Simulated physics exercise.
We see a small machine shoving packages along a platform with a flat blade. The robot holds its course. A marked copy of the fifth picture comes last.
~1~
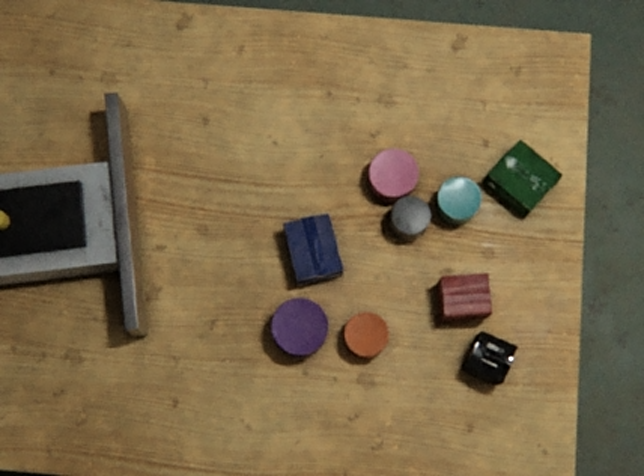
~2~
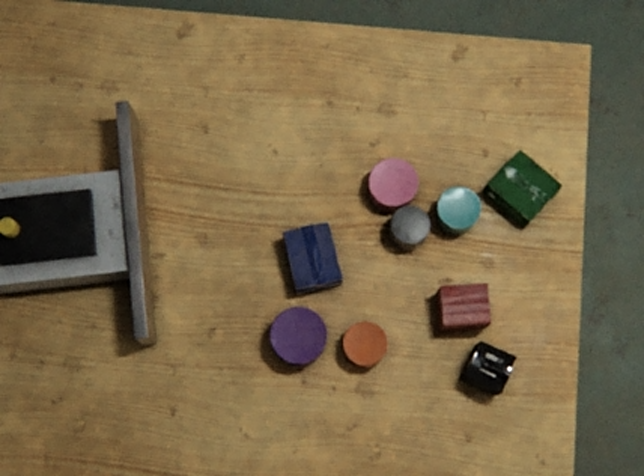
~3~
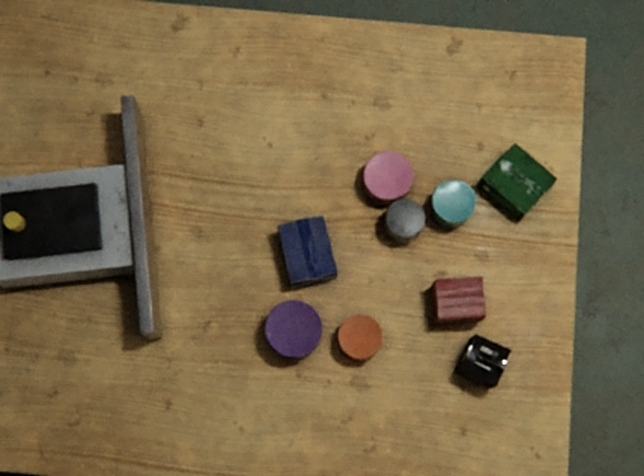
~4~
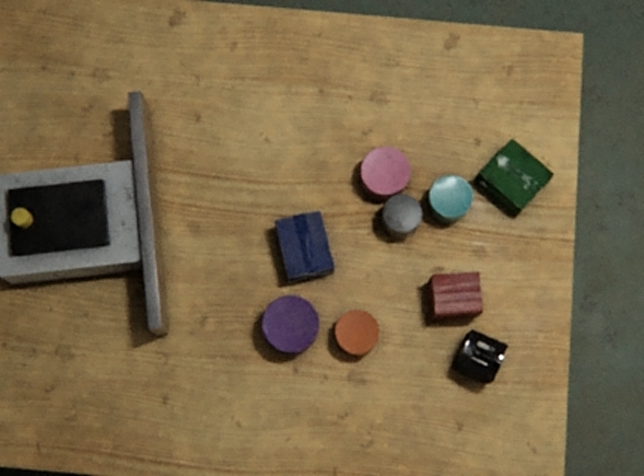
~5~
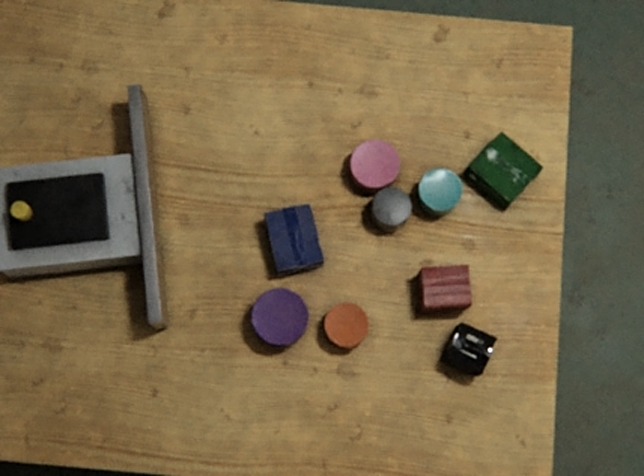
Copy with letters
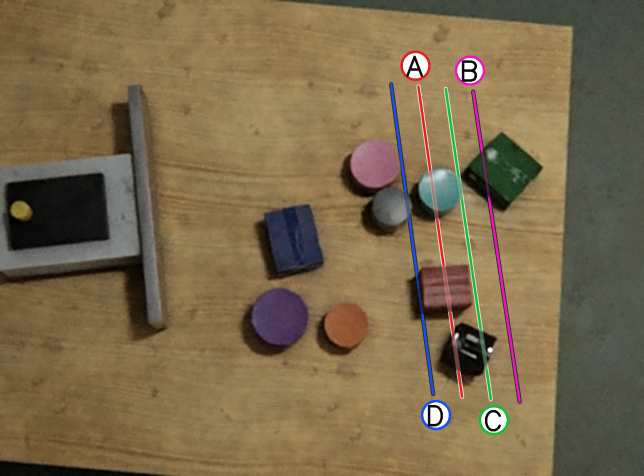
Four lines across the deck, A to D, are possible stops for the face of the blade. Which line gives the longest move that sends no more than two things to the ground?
No farther than B.
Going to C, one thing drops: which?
The green box.
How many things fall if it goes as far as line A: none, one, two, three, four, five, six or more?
In all, none.
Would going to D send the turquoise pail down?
By then, no.
On the marked copy, A at (440, 238); B at (496, 243); C at (468, 240); D at (412, 235).
With B. Early on, robot (194, 221); orange pail (368, 327); purple pail (319, 316).
Further on, robot (322, 233); green box (521, 156); black parcel (491, 361).
At the end, robot (422, 241); red crate over the edge; green box over the edge; two fallen.
As for the rest, A is within the limit but short; C is within the limit but short; D is within the limit but short.
